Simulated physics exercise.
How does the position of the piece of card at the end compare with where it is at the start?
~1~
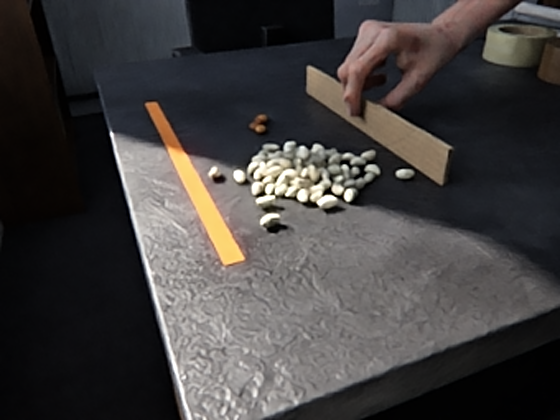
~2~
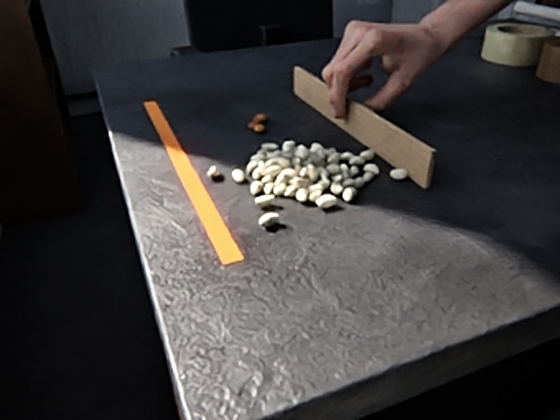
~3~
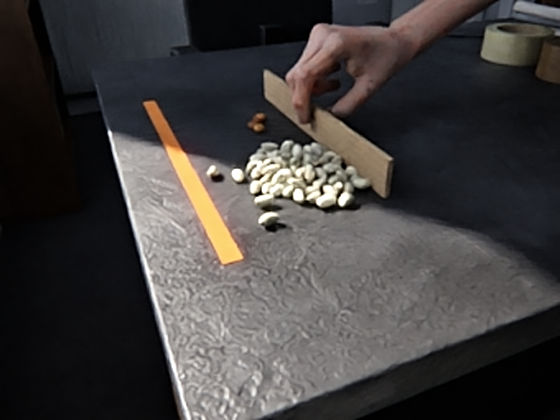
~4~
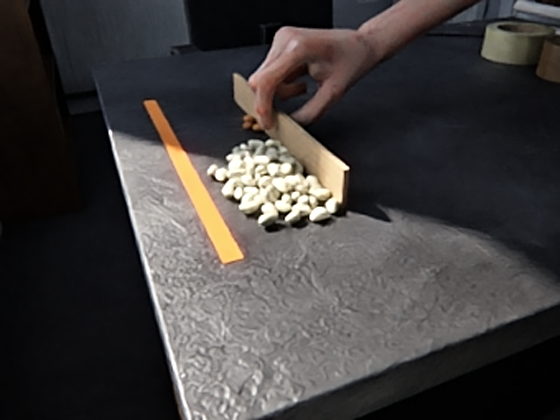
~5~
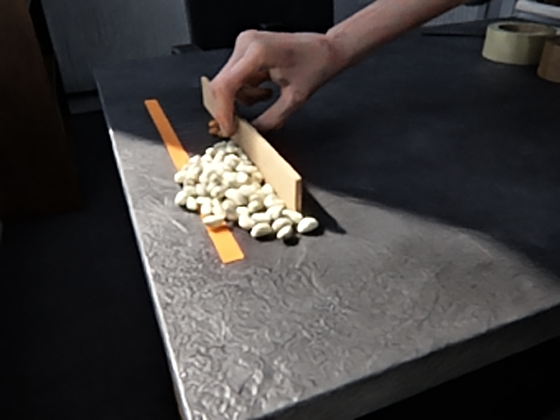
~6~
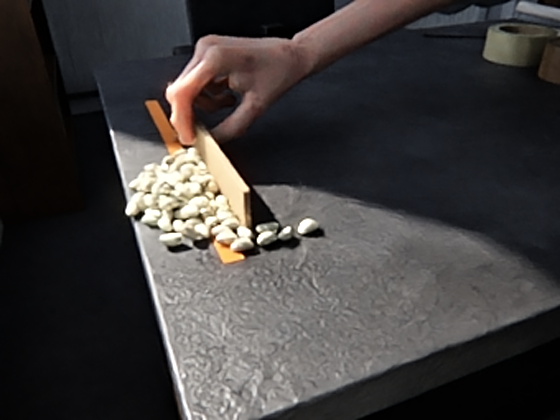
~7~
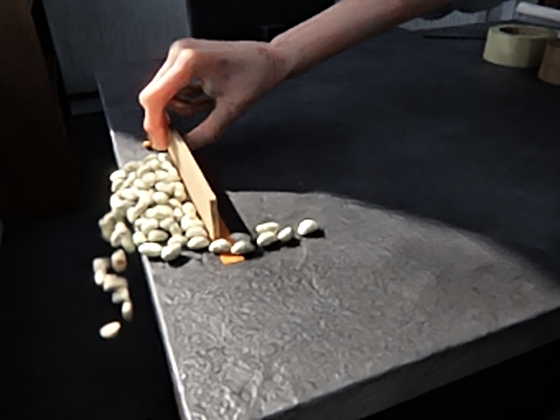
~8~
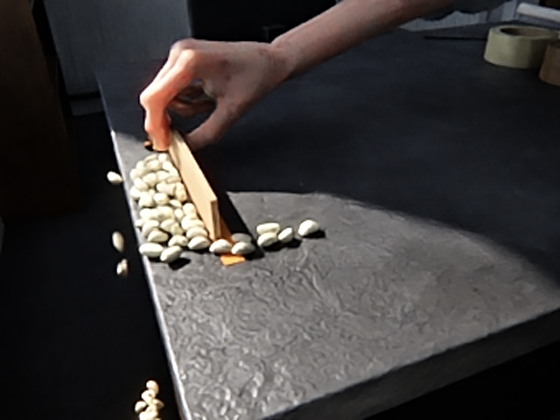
At the start the card stands to the right of the bean pile, well away from the orange tape. At the end it is farther left, standing at the tape near the table's left edge.
